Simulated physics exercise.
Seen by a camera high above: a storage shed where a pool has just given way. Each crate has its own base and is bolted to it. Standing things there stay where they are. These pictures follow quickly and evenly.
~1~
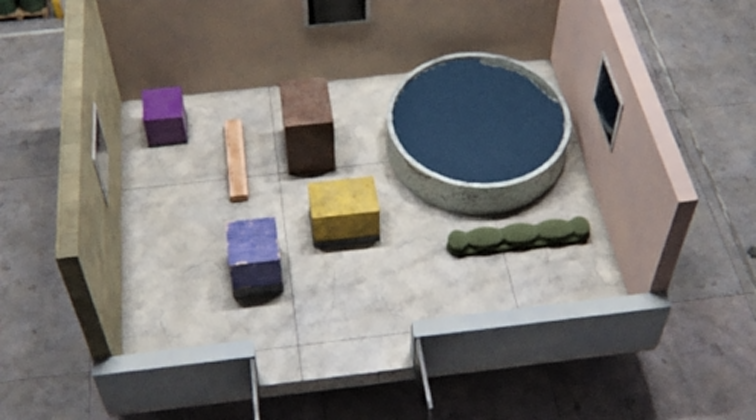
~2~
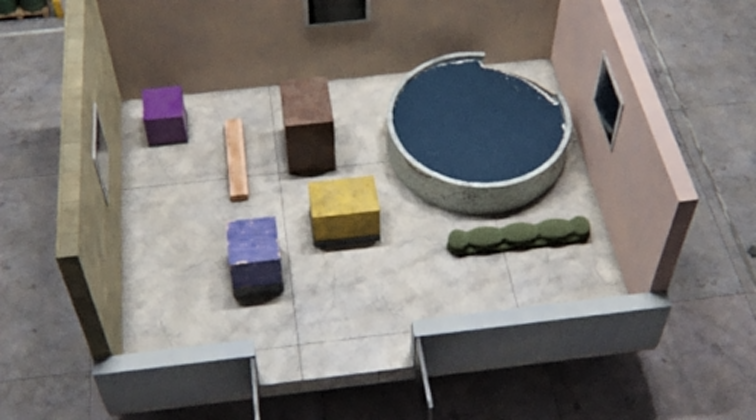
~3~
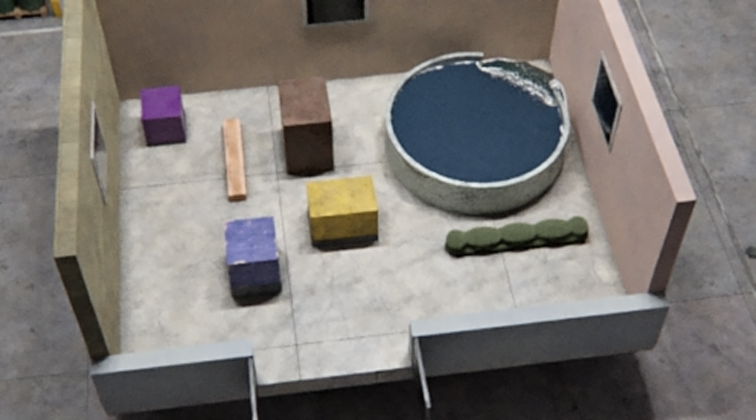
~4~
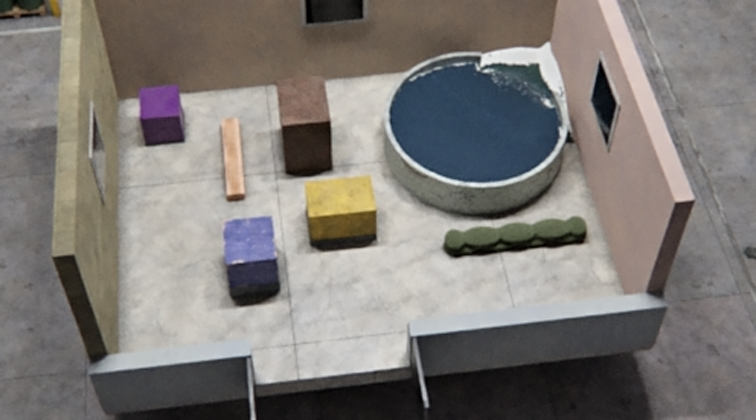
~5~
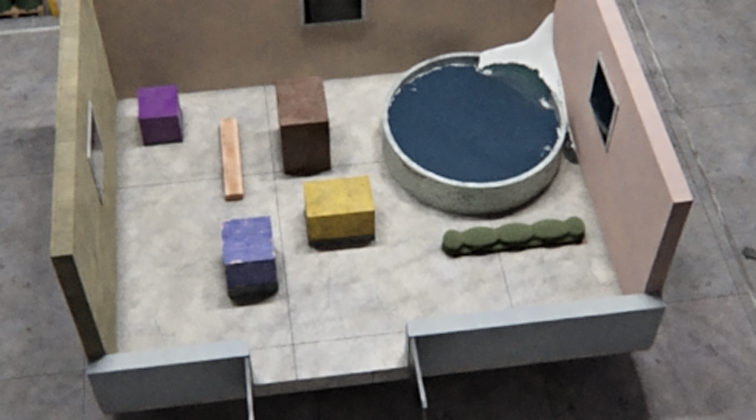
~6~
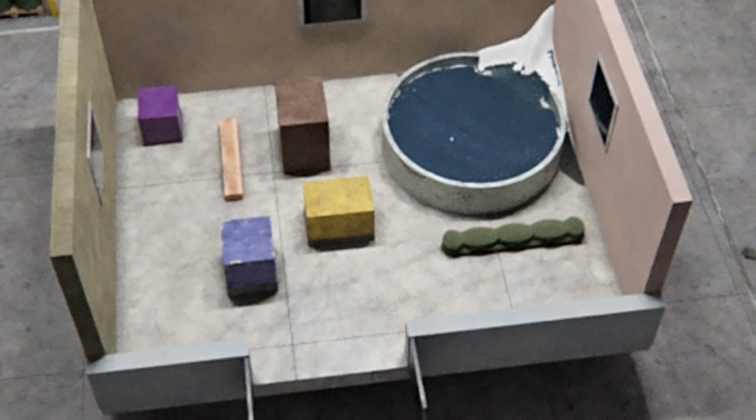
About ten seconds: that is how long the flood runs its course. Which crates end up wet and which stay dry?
The blue crate stays dry; the purple crate gets wet; the yellow crate stays dry.
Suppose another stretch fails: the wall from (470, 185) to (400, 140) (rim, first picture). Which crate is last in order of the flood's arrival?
The purple crate.
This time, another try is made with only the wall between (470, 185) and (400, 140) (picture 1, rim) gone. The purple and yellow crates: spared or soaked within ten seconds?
As I see it, the purple one gets reached, and the yellow one gets reached.
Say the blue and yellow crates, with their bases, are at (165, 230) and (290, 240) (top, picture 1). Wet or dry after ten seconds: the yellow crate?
The yellow crate is left dry.
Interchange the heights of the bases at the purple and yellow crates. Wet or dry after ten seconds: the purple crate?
Purple: Flooded.
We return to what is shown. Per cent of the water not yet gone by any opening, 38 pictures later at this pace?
Result: Close to 100 %.
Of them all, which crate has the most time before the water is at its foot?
The blue one comes last.
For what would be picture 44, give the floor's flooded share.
Around 80 percent, give or take.
A moment on, water covers 10 % of the floor; the blue crate not reached, the purple crate not reached, the yellow crate not reached.
Next, water covers 20 % of the floor; the blue crate not reached, the purple crate not reached, the yellow crate not reached.
Then, water covers 45 % of the floor; the blue crate not reached, the purple crate water round its plinth, the yellow crate water round its plinth.
Later, water covers 80 % of the floor; the blue crate water round its plinth, the purple crate water round its plinth, the yellow crate water round its plinth.
In the end, water covers 95 % of the floor; the blue crate stayed above the water, the purple crate was topped, the yellow crate stayed above the water.
